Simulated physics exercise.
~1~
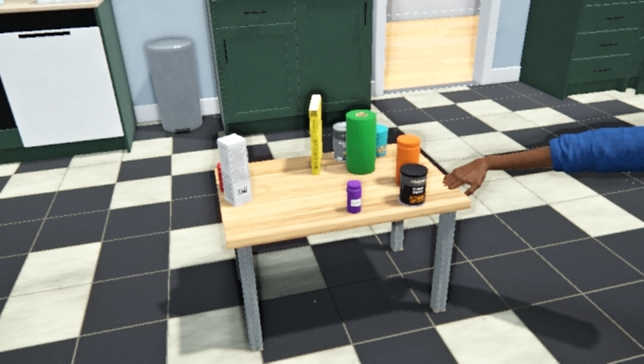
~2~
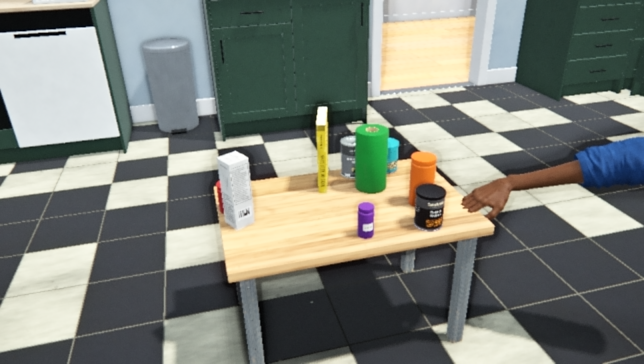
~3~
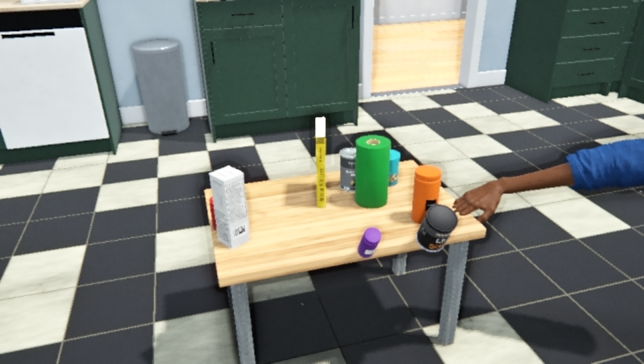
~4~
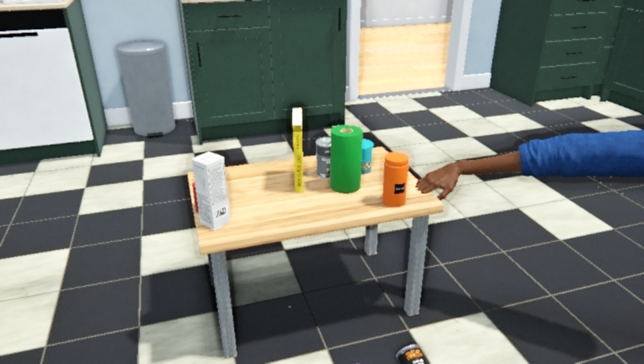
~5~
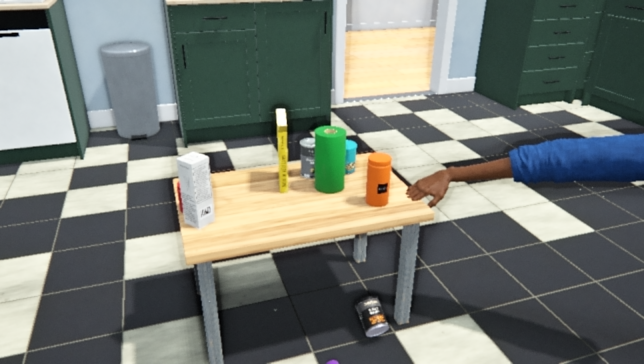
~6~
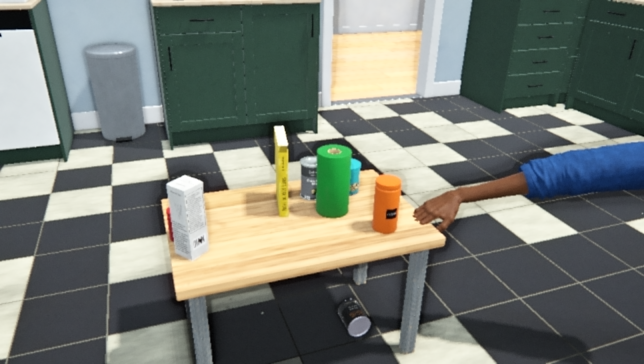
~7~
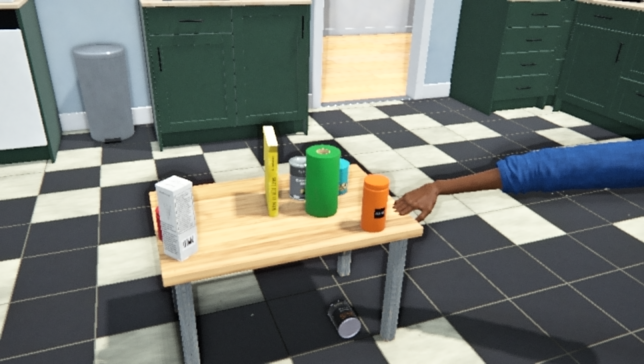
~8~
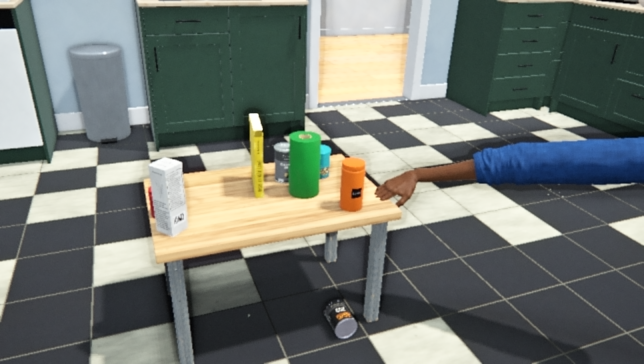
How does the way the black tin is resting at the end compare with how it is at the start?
At the start the black tin stands upright on the table, but at the end it lies on its side on the floor.
